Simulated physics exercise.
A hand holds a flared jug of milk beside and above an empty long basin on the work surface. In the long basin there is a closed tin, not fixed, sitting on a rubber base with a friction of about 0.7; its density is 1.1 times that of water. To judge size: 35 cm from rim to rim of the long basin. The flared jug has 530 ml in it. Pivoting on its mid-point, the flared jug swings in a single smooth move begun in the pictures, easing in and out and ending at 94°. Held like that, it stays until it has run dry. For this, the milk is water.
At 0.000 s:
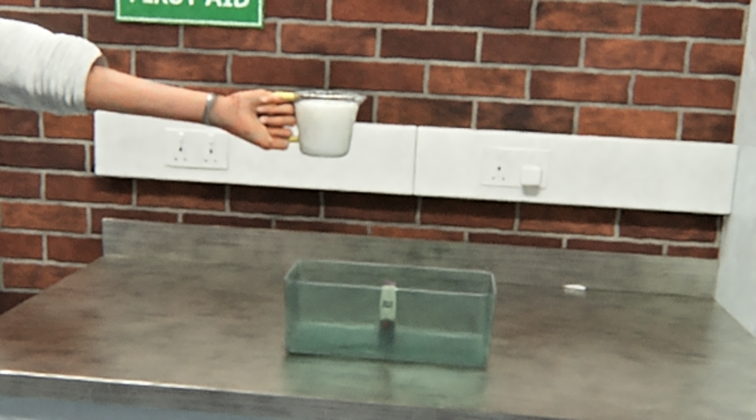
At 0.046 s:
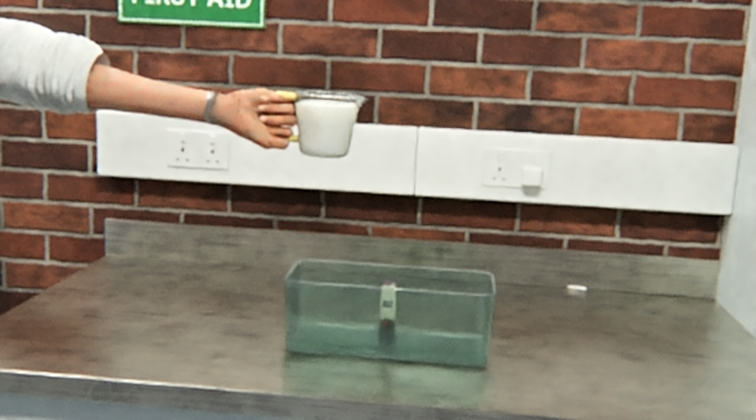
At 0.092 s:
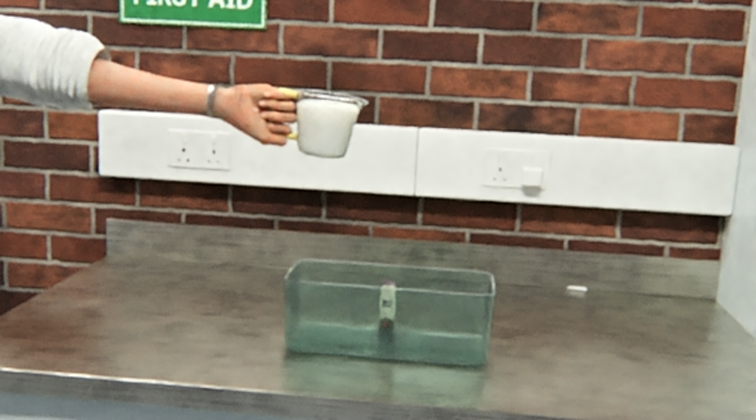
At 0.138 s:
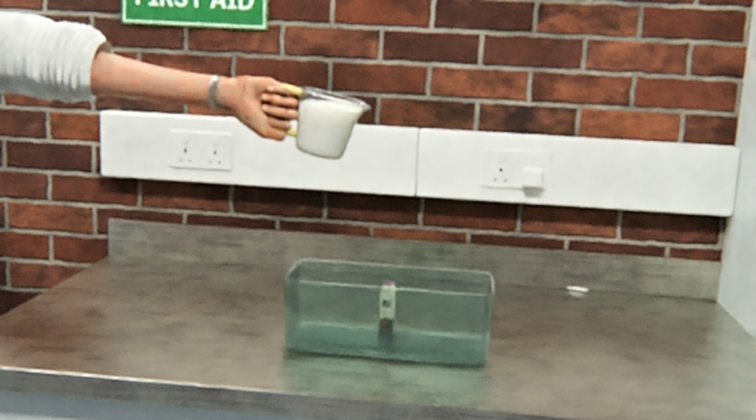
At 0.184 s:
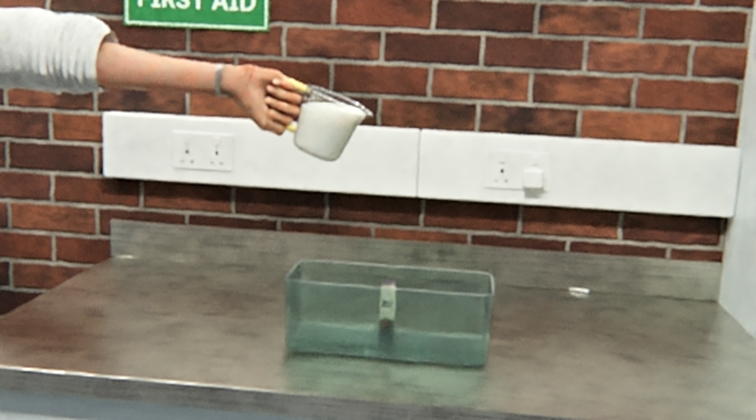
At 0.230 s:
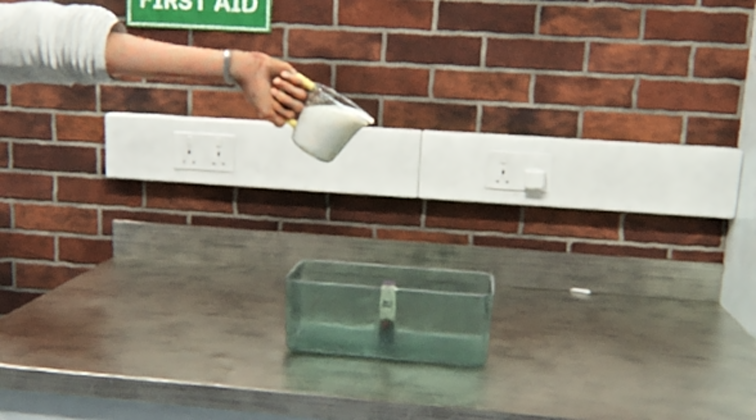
A hand held a clear jug of milky white liquid above a long glass basin with a small item inside, then gradually tilted the jug to the right, its pouring edge dipping lower.
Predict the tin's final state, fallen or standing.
I predict it is standing.
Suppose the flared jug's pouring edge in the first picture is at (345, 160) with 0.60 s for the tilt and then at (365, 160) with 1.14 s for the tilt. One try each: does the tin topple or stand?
First it tips over; then it stays on its base.
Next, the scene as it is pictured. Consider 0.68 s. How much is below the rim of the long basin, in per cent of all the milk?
Roughly 52 %.
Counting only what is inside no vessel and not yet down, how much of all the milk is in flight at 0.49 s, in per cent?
Roughly 44 percent.
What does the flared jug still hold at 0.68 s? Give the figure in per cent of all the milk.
14 per cent or thereabouts.
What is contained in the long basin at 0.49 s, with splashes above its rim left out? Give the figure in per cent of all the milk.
Around 5 percent.
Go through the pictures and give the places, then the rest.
In the first frame, tilt 0°; pouring edge (367, 97); surface from (298, 102) to (357, 105); the long basin's rim runs from (292, 271) to (494, 285); the tin's top is at (389, 285).
In the second frame, tilt 1°; pouring edge (367, 99); surface from (299, 102) to (357, 106).
In the third frame, tilt 5°; pouring edge (369, 102); surface from (300, 101) to (358, 107).
In the fourth frame, tilt 12°; pouring edge (371, 107); surface from (303, 101) to (361, 109).
In the fifth frame, tilt 20°; pouring edge (373, 115); surface from (306, 104) to (366, 112).
In the sixth frame, tilt 30°; pouring edge (374, 124); surface from (306, 108) to (367, 116); 1 per cent is over the edge.
After 0.49 s the tilt is 87° and 52 per cent is still to pour; the tin stands where it began.
After 0.68 s the tilt is 94° and 14 per cent is still to pour; the tin stands where it began.
After 0.88 s the tilt is 94° and 3 per cent is still to pour; the tin stands where it began.
After 1.10 s the tilt is 94° and 1 per cent is still to pour; the tin stands where it began.
In the end the tin stands where it began.
